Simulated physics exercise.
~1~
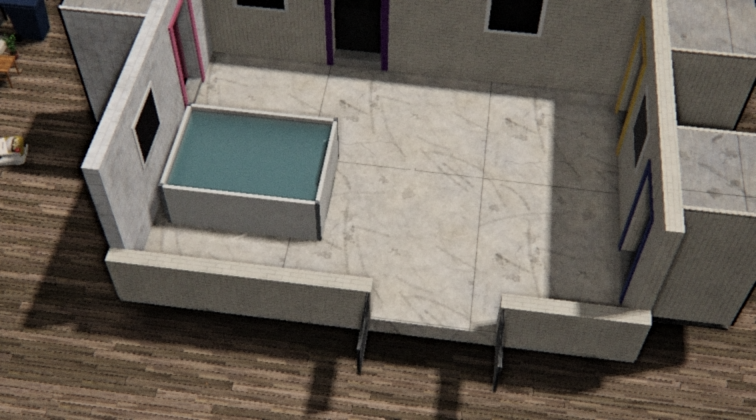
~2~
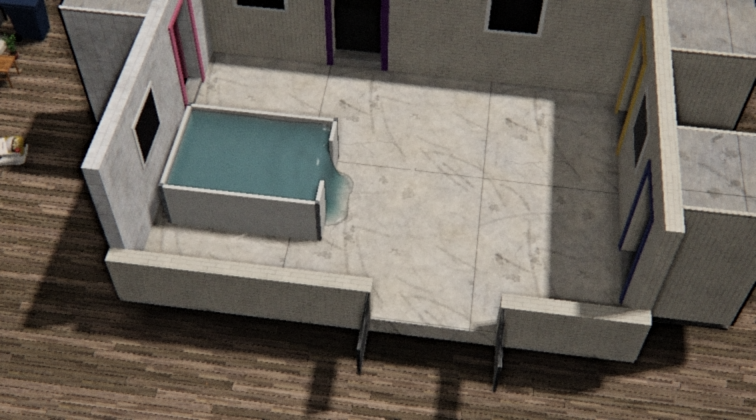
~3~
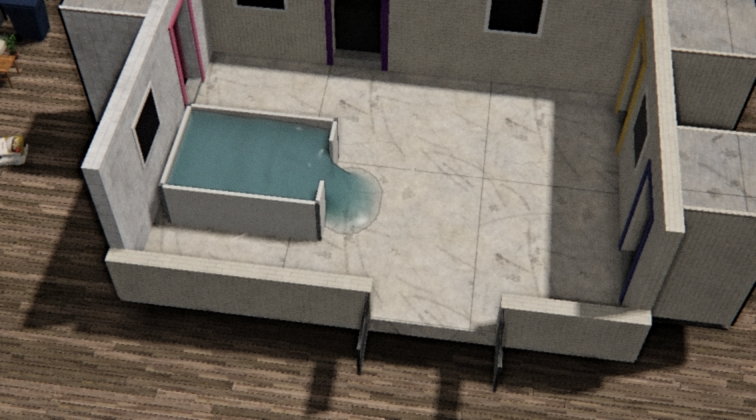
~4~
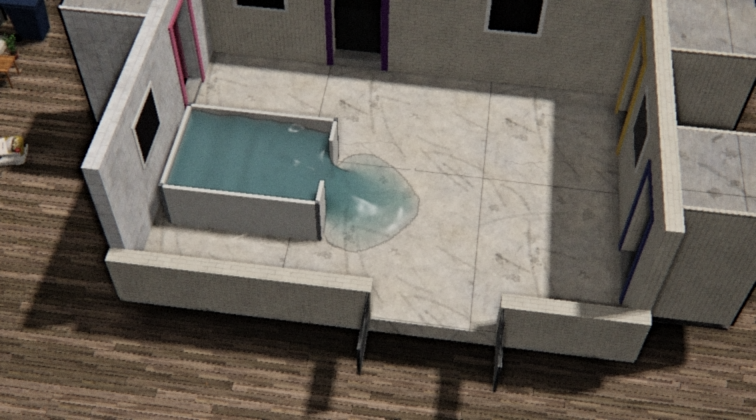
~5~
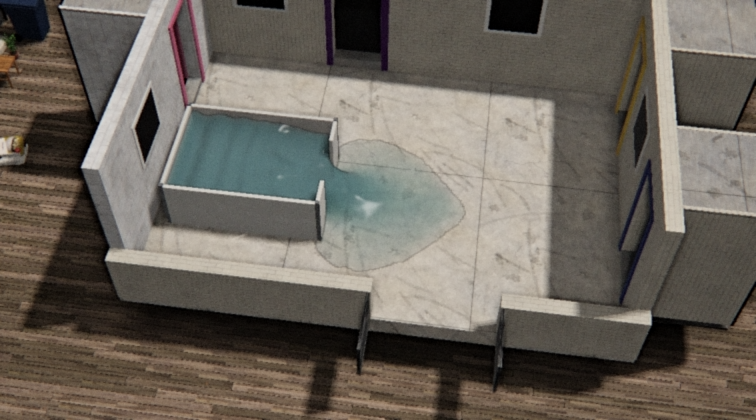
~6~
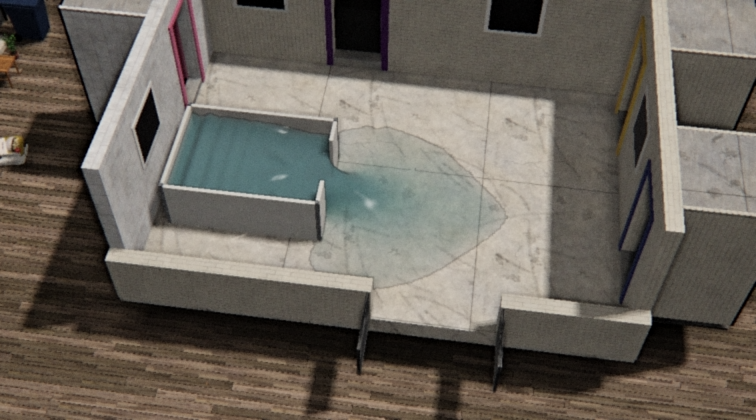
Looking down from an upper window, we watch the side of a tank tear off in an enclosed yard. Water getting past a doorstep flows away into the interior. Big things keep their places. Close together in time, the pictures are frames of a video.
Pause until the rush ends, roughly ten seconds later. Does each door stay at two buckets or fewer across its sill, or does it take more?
One by one: The yellow door lets too much in there. The pink door lets in little enough there. The purple door lets in little enough there. The blue door lets too much in there.
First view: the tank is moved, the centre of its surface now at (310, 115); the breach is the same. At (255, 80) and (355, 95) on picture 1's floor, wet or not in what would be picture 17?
Spared, spared.
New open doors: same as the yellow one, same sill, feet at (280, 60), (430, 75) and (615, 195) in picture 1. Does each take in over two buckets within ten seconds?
The three doors, in turn: Is short of it, is short of it, is beyond it.
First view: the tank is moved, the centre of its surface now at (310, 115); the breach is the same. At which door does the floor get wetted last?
It's the door marked pink, in my view.
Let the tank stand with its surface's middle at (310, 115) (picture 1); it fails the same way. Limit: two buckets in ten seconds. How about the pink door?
Pink: Undershoots.
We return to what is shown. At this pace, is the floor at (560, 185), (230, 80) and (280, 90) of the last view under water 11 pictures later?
In that order the points end up soaked, high and dry and high and dry.
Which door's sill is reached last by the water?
The pink-painted one.
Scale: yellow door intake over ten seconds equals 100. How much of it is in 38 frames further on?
My estimate: Close to 80 per cent.
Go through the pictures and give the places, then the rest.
In the first frame, still water in the water tank at (251, 155).
In the second frame, water pours out at (326, 186) and has run to (334, 221).
In the third frame, water pours out at (326, 186) and has run to (372, 217).
In the fourth frame, the front is at (413, 213), out from the gap at (326, 187).
In the fifth frame, the front is at (456, 218), out from the gap at (326, 186).
In the sixth frame, water pours out at (326, 186) and has run to (496, 223).
A moment on, water covers 50 % of the floor; the yellow door not reached, the pink door not reached, the purple door not reached, the blue door wet at the sill, nothing in.
Next, water covers 60 % of the floor; the yellow door under two buckets in, the pink door not reached, the purple door not reached, the blue door over two buckets in.
Then, water covers 60 % of the floor; the yellow door over two buckets in, the pink door not reached, the purple door not reached, the blue door far over two buckets in.
Later, water covers 60 % of the floor; the yellow door far over two buckets in, the pink door not reached, the purple door not reached, the blue door far over two buckets in.
In the end, water covers 85 % of the floor; the yellow door far over two buckets in, the pink door wet at the sill, nothing in, the purple door wet at the sill, nothing in, the blue door far over two buckets in.
